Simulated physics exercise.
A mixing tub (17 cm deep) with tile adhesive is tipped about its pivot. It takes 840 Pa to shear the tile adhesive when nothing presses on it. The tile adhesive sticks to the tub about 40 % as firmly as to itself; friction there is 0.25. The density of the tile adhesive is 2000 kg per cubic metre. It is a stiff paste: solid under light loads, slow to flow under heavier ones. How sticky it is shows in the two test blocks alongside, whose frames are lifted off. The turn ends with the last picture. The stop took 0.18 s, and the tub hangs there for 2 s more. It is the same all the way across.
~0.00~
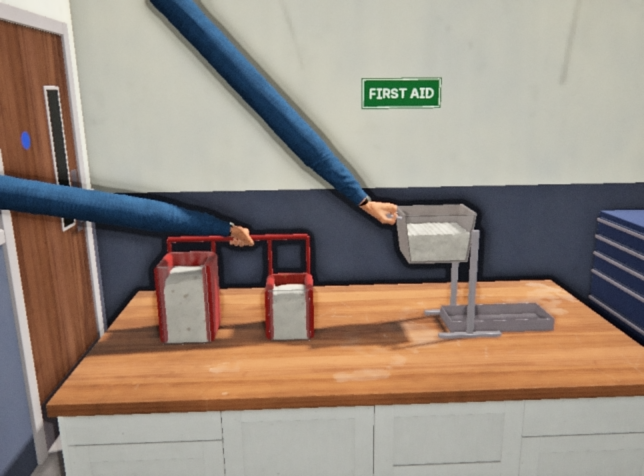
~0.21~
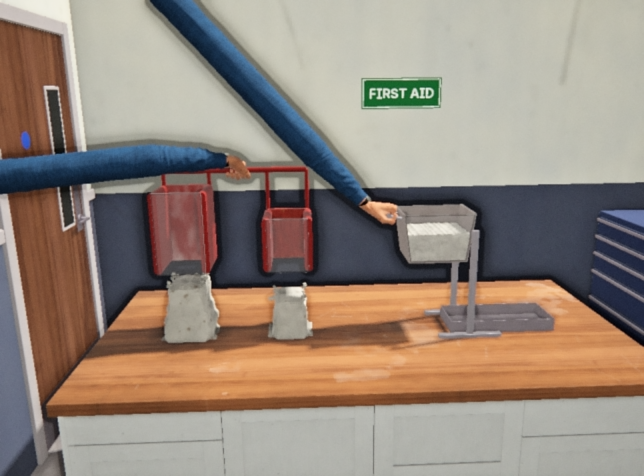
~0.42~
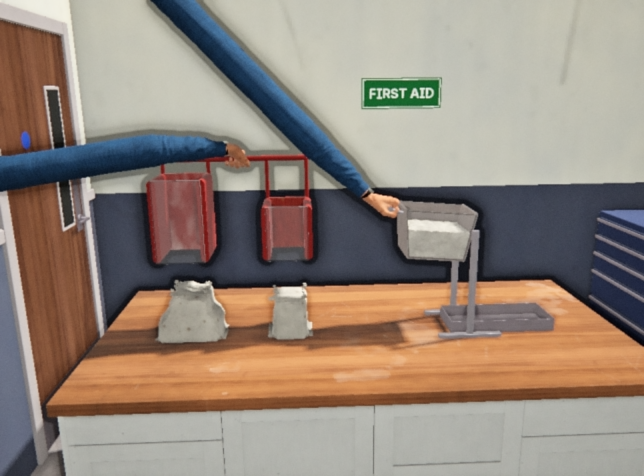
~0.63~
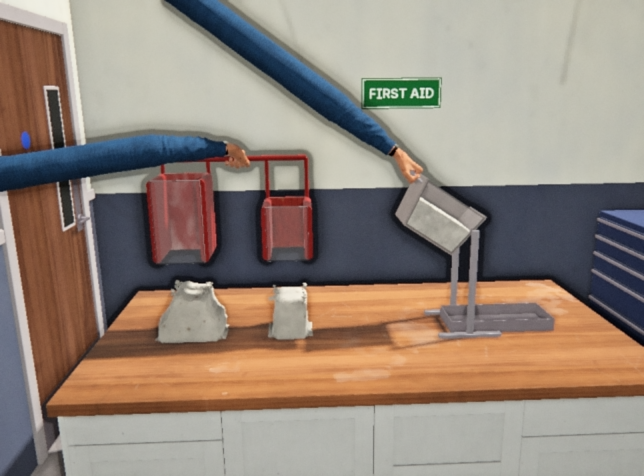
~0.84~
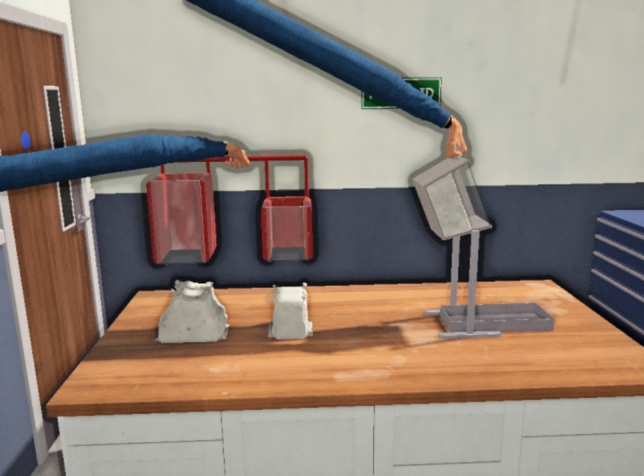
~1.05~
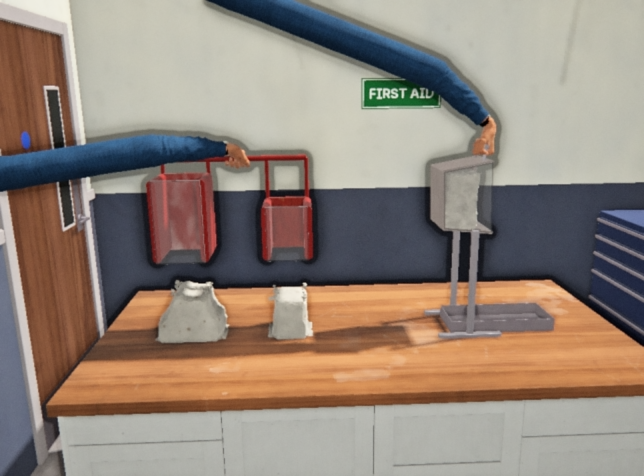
A blue-sleeved arm lifted two joined red casings off two pale grey blocks, and the taller block slumped and spread; then another arm turned a grey tub of pale paste clockwise onto its side.
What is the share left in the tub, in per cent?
Close to 43 per cent.
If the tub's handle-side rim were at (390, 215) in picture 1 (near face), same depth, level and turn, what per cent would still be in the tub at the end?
Then about 40 %.
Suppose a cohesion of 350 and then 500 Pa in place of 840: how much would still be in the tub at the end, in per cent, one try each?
In turn about 45 %, 45 %.
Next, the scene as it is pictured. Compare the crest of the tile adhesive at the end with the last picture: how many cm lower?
About 11 cm.
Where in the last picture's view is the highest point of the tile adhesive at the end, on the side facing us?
Around (462, 204).
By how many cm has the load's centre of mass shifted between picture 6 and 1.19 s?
About 4 cm.
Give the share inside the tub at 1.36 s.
Near 80 %.
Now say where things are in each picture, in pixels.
In the first picture, handle-side rim at (406, 215), tilt 0 degrees; top of the tile adhesive at (409, 234); blocks stand 25 cm, 16 cm (left to right).
In the second picture, handle-side rim at (406, 215), tilt 0 degrees; top of the tile adhesive at (409, 234); blocks stand 22 cm, 16 cm (left to right).
In the third picture, handle-side rim at (408, 210), tilt 5 degrees; top of the tile adhesive at (411, 230); blocks stand 19 cm, 16 cm (left to right).
In the fourth picture, handle-side rim at (429, 180), tilt 34 degrees; top of the tile adhesive at (422, 200); blocks stand 19 cm, 16 cm (left to right).
In the fifth picture, handle-side rim at (469, 162), tilt 68 degrees; top of the tile adhesive at (450, 175); blocks stand 19 cm, 16 cm (left to right).
In the sixth picture, handle-side rim at (493, 163), tilt 88 degrees; top of the tile adhesive at (474, 175); blocks stand 19 cm, 16 cm (left to right).
After 1.19 s, the tub is at 88 degrees and holds 100 %.
After 1.36 s, the tub is at 88 degrees and holds 81 %.
After 1.53 s, the tub is at 88 degrees and holds 60 %.
After 1.70 s, the tub is at 88 degrees and holds 43 %.
After 3.05 s, at the end, the tub is at 88 degrees and holds 43 %.
